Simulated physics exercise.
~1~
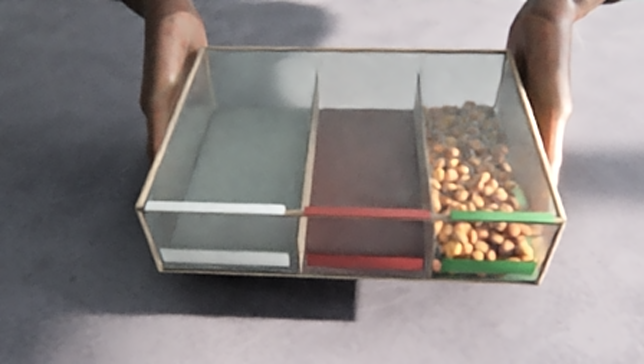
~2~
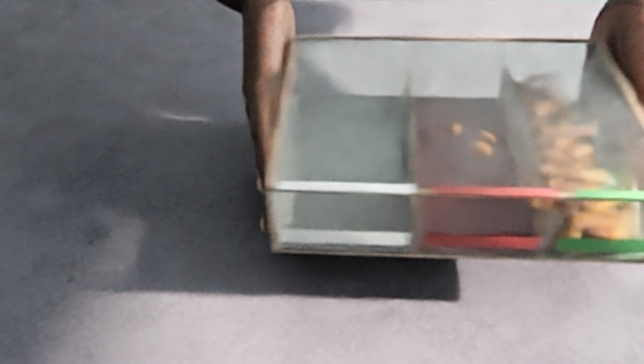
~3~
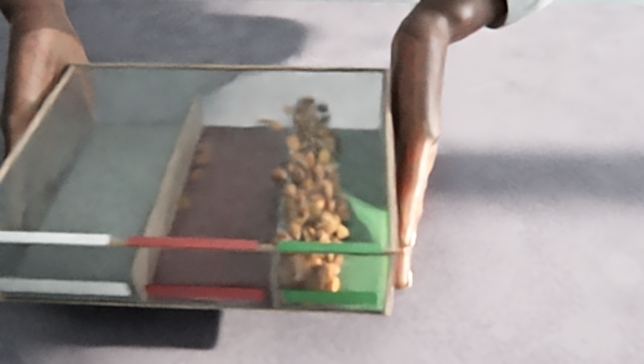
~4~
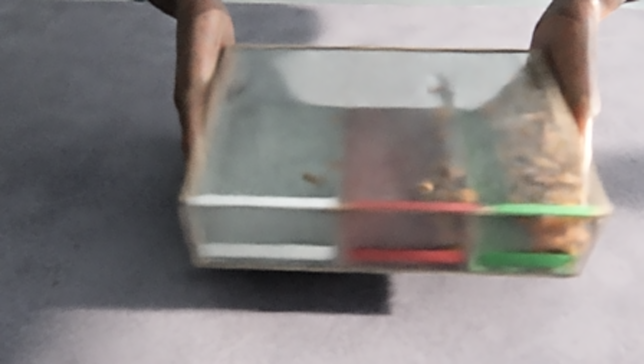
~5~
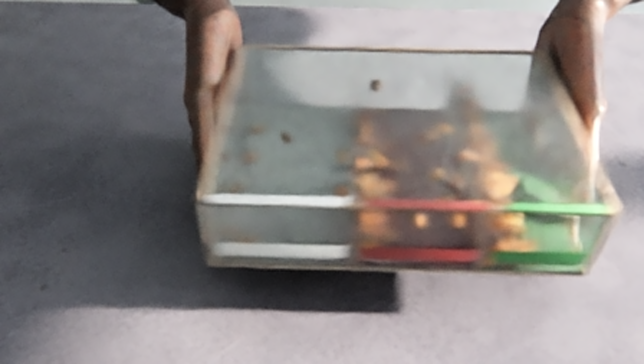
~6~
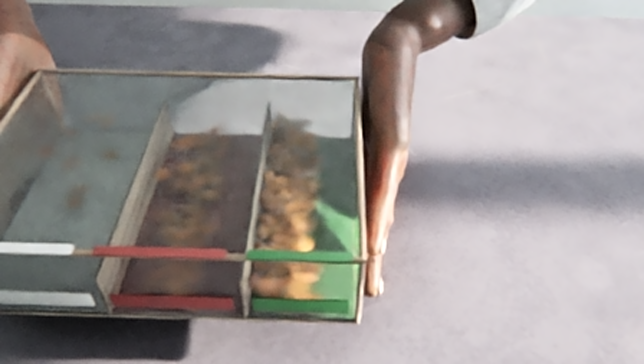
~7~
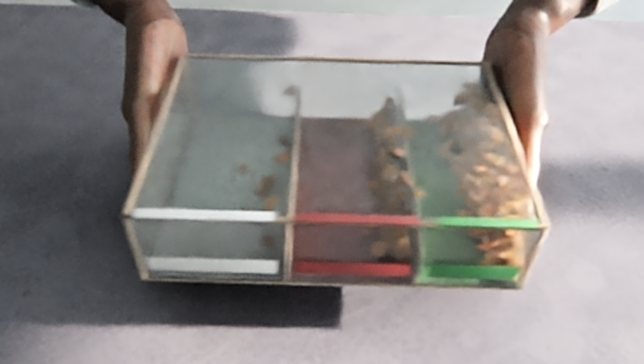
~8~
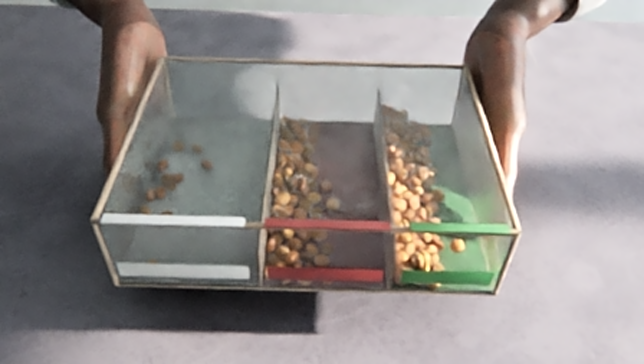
Above a grey surface, two hands shake a clear box sideways, spreading kibble from green into red and a little into white.
